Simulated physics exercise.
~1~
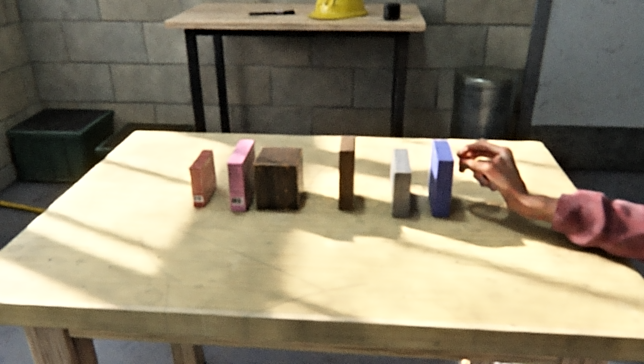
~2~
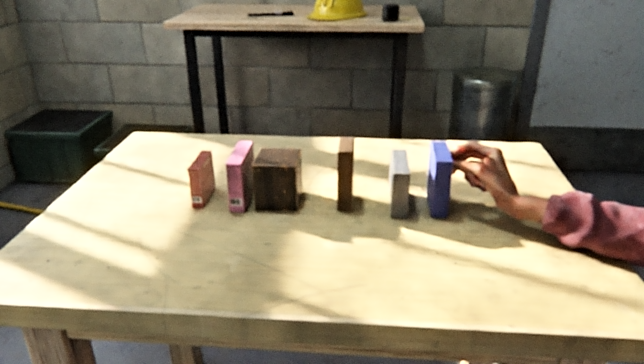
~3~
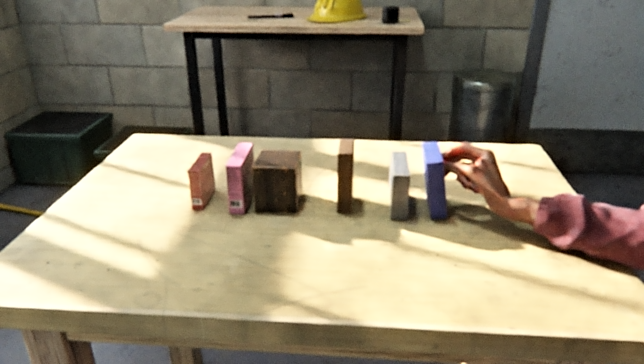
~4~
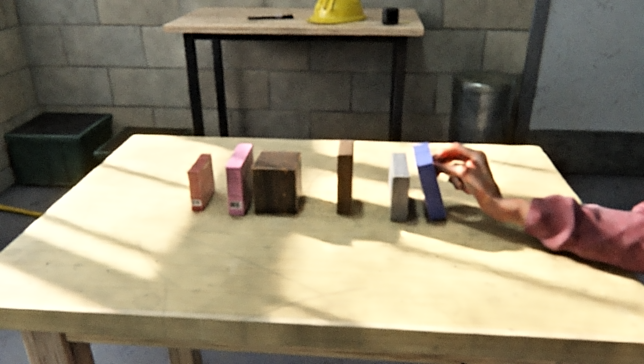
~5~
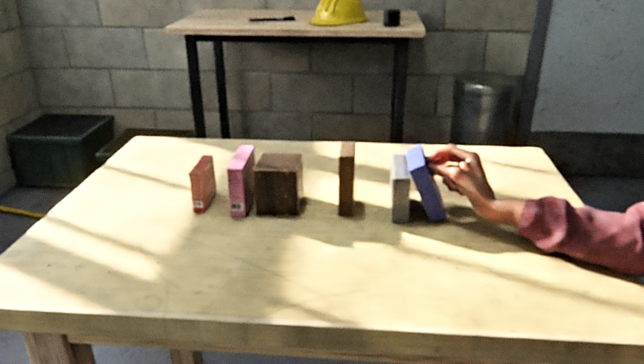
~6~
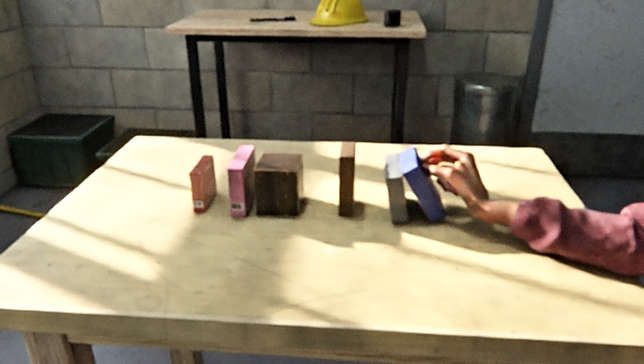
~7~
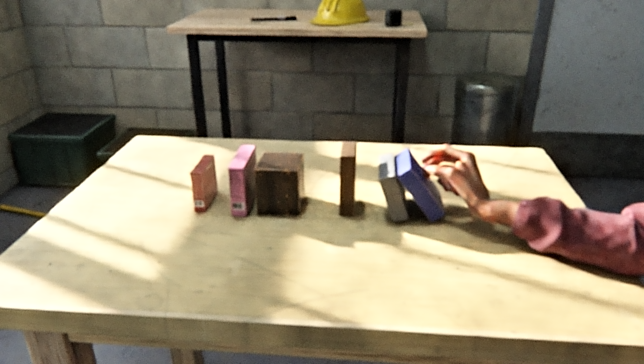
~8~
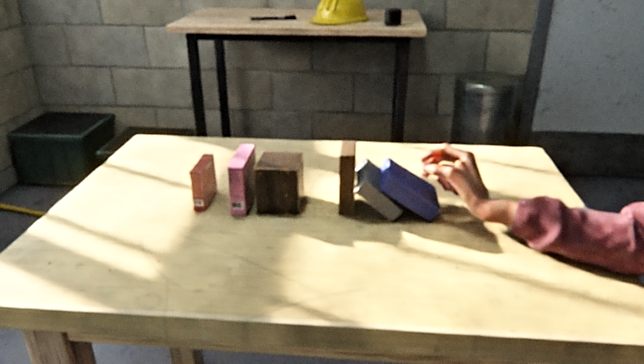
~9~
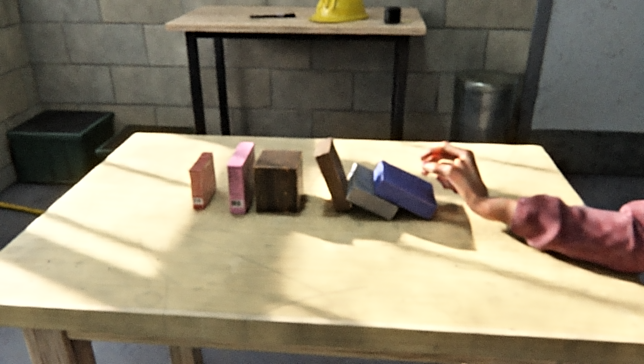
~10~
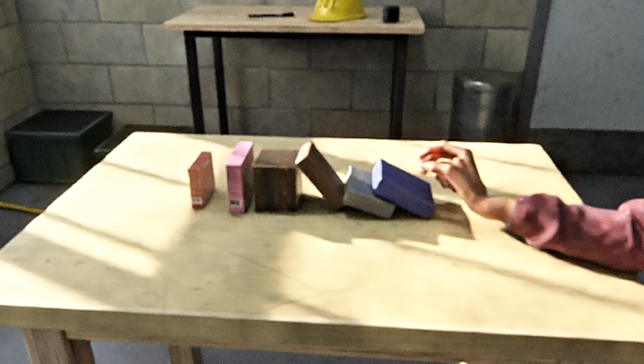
A hand tips the blue board left, toppling the grey and brown boards toward a block.
